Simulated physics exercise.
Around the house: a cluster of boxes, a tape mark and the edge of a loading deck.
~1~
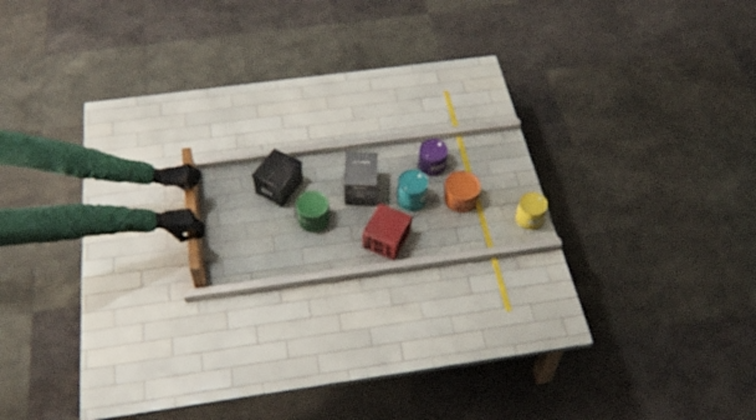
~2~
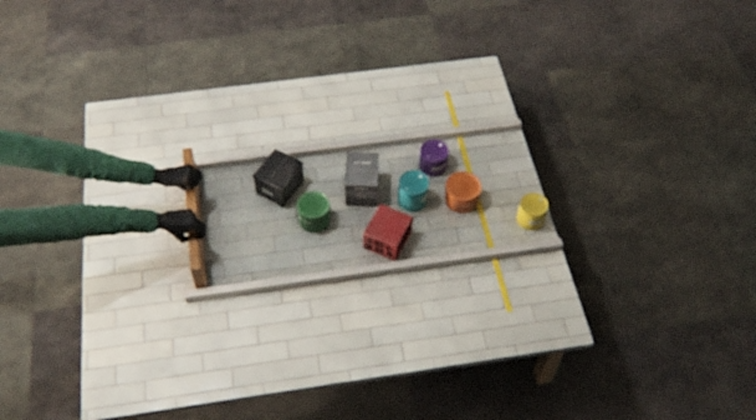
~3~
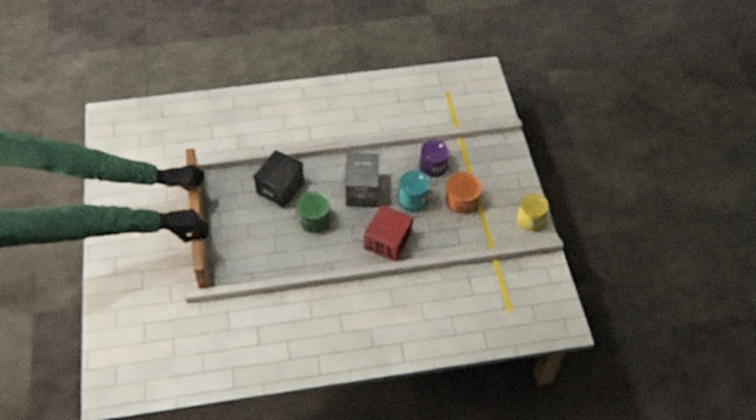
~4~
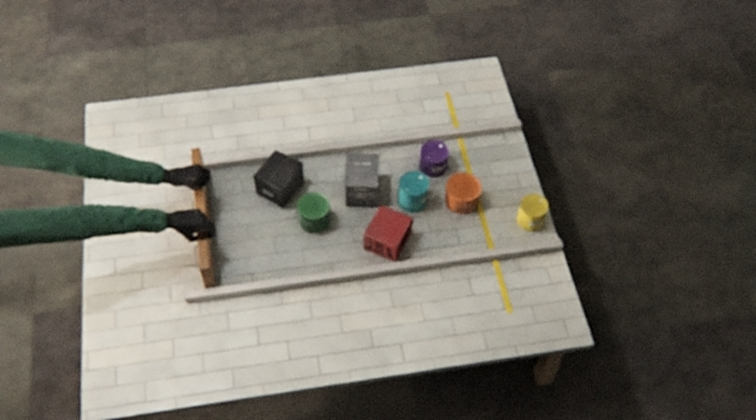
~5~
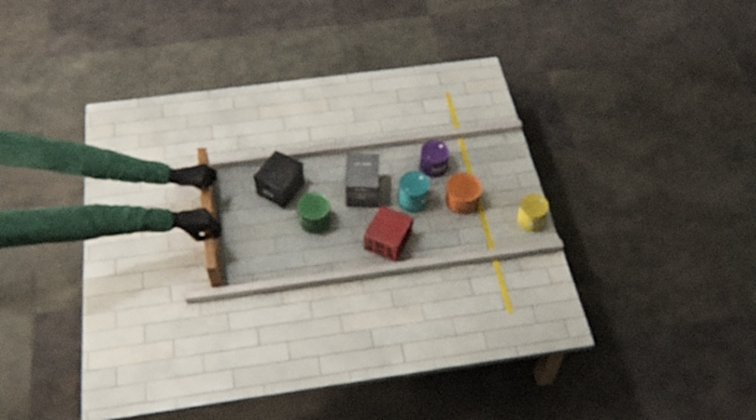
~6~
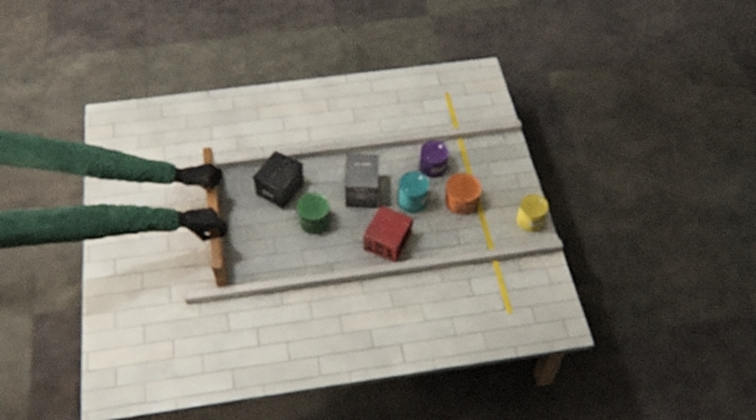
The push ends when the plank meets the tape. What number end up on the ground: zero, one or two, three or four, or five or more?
As it turns out, the number that fall off is one or two.
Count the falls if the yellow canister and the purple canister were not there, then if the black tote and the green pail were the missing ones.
The counts: 1 and 1.
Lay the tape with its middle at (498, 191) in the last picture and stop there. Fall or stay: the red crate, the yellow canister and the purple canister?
The red crate remains up; the yellow canister falls; the purple canister goes over.
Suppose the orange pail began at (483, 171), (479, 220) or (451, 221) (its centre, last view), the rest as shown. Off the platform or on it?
In that order, it comes down; does not fall; holds on.
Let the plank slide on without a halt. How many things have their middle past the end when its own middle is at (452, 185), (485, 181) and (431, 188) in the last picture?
Place by place, 0, 2 and 0.
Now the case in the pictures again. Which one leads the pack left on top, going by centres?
The yellow canister.
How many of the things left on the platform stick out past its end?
It comes to 1.
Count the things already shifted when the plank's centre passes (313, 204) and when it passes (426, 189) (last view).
2 and 7.
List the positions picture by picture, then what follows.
The first picture shows yellow canister (531, 211); orange pail (462, 192); purple canister (433, 157); plank (193, 217); tape (475, 192).
The second picture shows orange pail (463, 193); red crate (388, 232).
The third picture shows purple canister (434, 159); black tote (280, 179).
The fourth picture shows yellow canister (532, 213); turquoise canister (413, 192).
The fifth picture shows orange pail (463, 194); green pail (314, 213).
The sixth picture shows yellow canister (532, 213); orange pail (463, 194); purple canister (434, 159); plank (215, 216); tape (476, 194).
Soon after, none off yet; yellow canister at rest near (532, 213); orange pail at rest near (463, 194); purple canister at rest near (434, 159).
Then, none off yet; yellow canister at rest near (532, 213); orange pail moved a little near (471, 194); purple canister moved a little near (443, 154).
At rest, the number that fall off is one or two; fallen, orange pail.
